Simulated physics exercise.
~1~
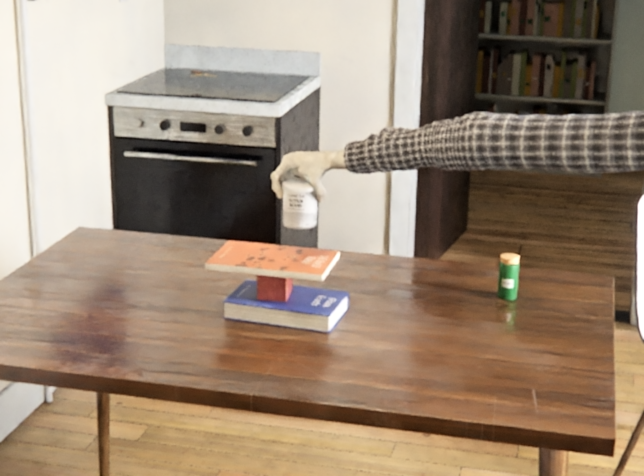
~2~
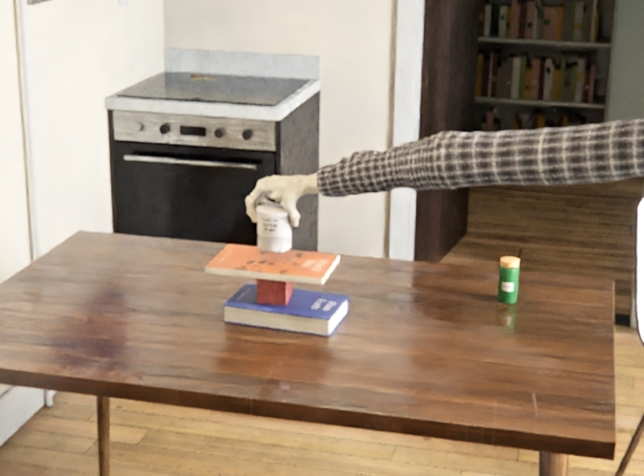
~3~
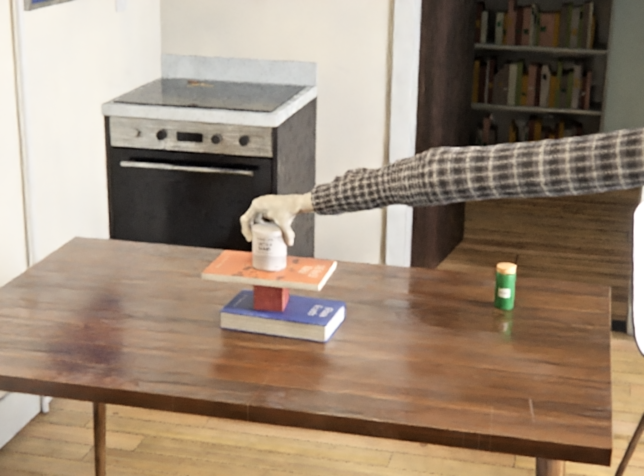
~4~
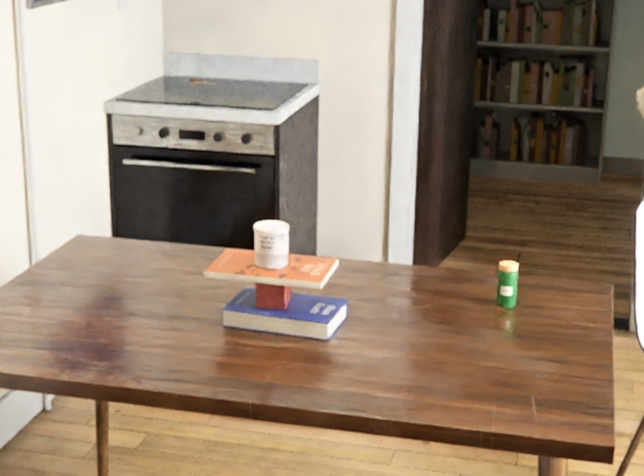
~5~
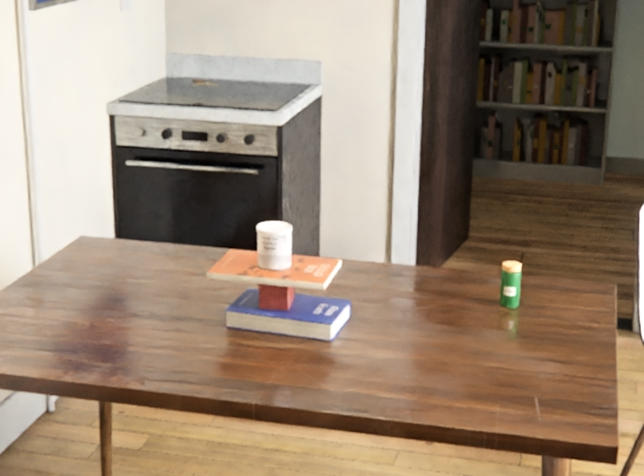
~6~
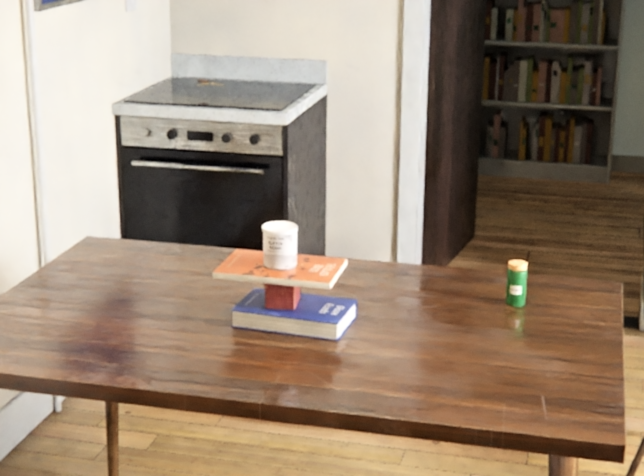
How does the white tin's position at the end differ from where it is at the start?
At the start the white tin is held in a hand above the stack, toward its right side. By the end it stands on its own on top of the orange book, lower and a little further left.
